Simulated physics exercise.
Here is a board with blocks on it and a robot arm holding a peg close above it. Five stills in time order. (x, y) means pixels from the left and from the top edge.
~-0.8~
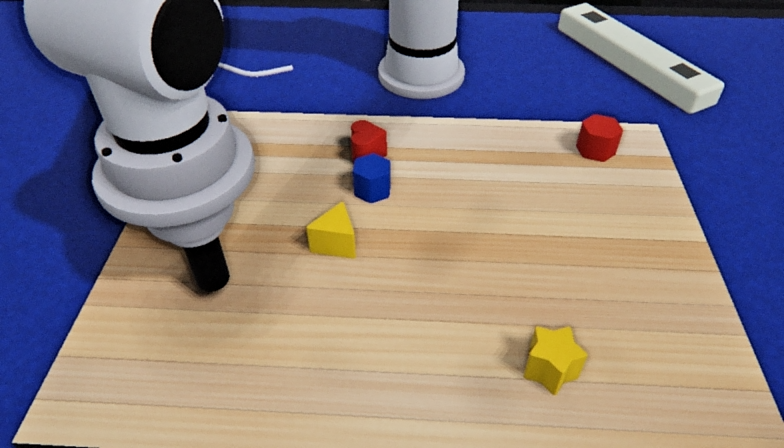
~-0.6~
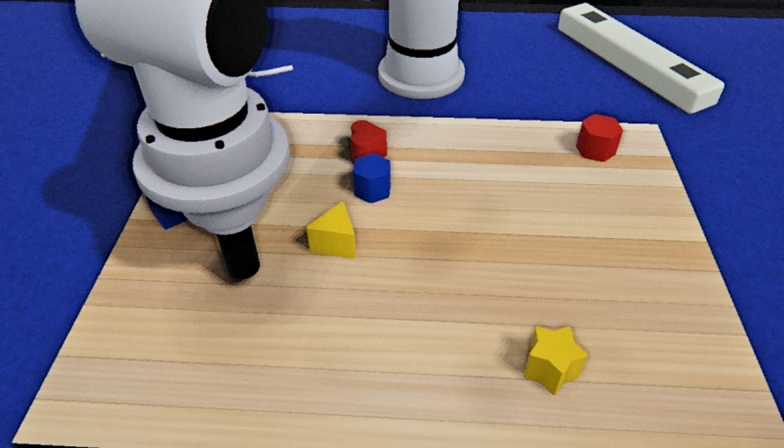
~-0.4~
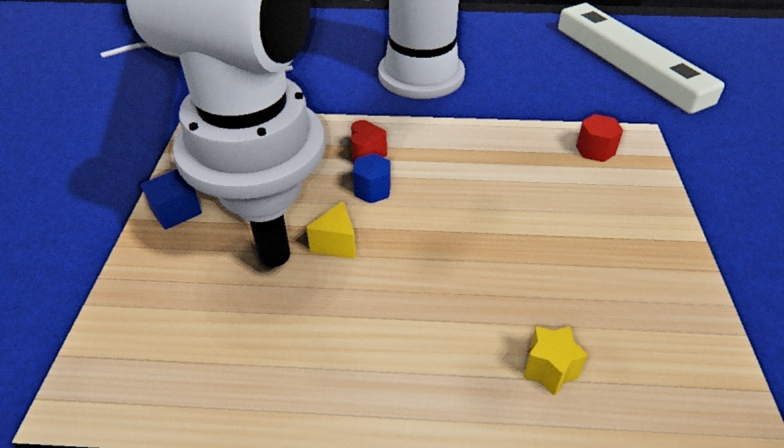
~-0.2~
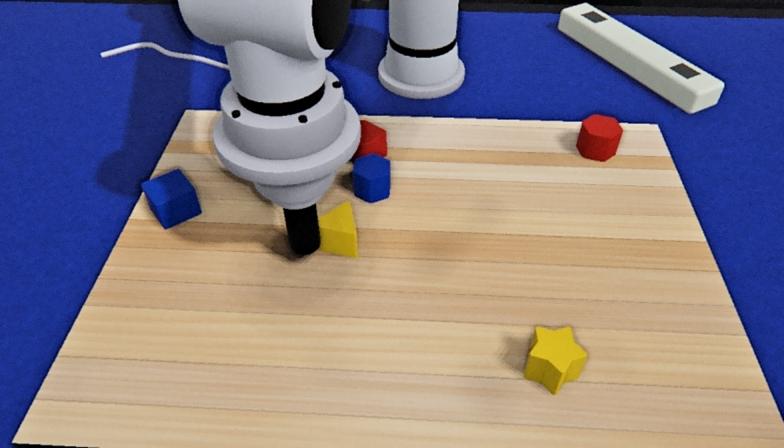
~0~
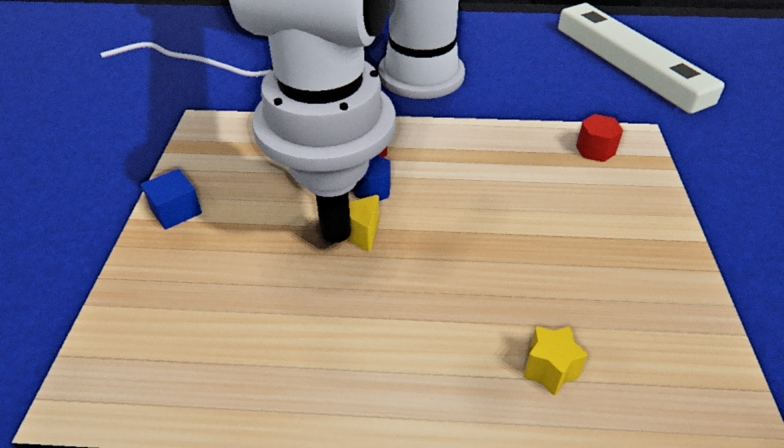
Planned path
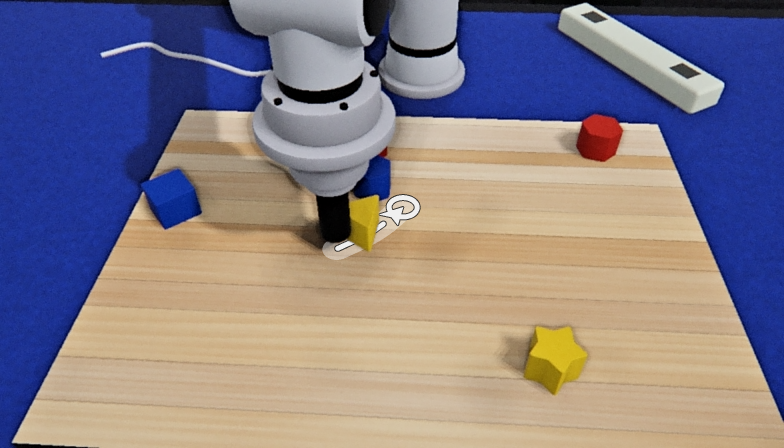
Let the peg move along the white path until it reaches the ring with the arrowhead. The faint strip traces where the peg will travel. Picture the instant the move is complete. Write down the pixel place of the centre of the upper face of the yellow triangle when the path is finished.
Near (429, 174).
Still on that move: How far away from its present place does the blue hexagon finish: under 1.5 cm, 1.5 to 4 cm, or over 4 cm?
The block shifts less than 1.5 cm.
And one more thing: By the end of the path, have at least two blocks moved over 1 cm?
My answer is no.
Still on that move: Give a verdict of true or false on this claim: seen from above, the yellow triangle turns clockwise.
That statement is accurate.
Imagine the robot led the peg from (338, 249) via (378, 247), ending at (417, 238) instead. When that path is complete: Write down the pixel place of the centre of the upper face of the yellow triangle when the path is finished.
The spot you're after is about (391, 197) in the image.
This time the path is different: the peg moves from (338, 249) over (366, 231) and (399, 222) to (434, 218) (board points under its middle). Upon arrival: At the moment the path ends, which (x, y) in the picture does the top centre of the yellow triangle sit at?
Close to (447, 175).
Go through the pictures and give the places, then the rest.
The first picture shows tip of the peg (214, 281), middles of tops, yellow triangle (334, 220), blue hexagon (372, 166).
The second picture shows peg (244, 269), nothing pushed.
The third picture shows peg (275, 257), nothing pushed.
The fourth picture shows peg (306, 245), yellow triangle (338, 219).
The fifth picture shows peg (336, 234), yellow triangle (359, 209), blue hexagon (372, 166).
The line goes from (338, 249) through (375, 230) to (403, 207).
The first path, step by step. Halfway along, peg (374, 215); yellow triangle (398, 192).
At the end, peg (403, 192); yellow triangle (429, 174), turned 35° clockwise; blue hexagon unmoved.
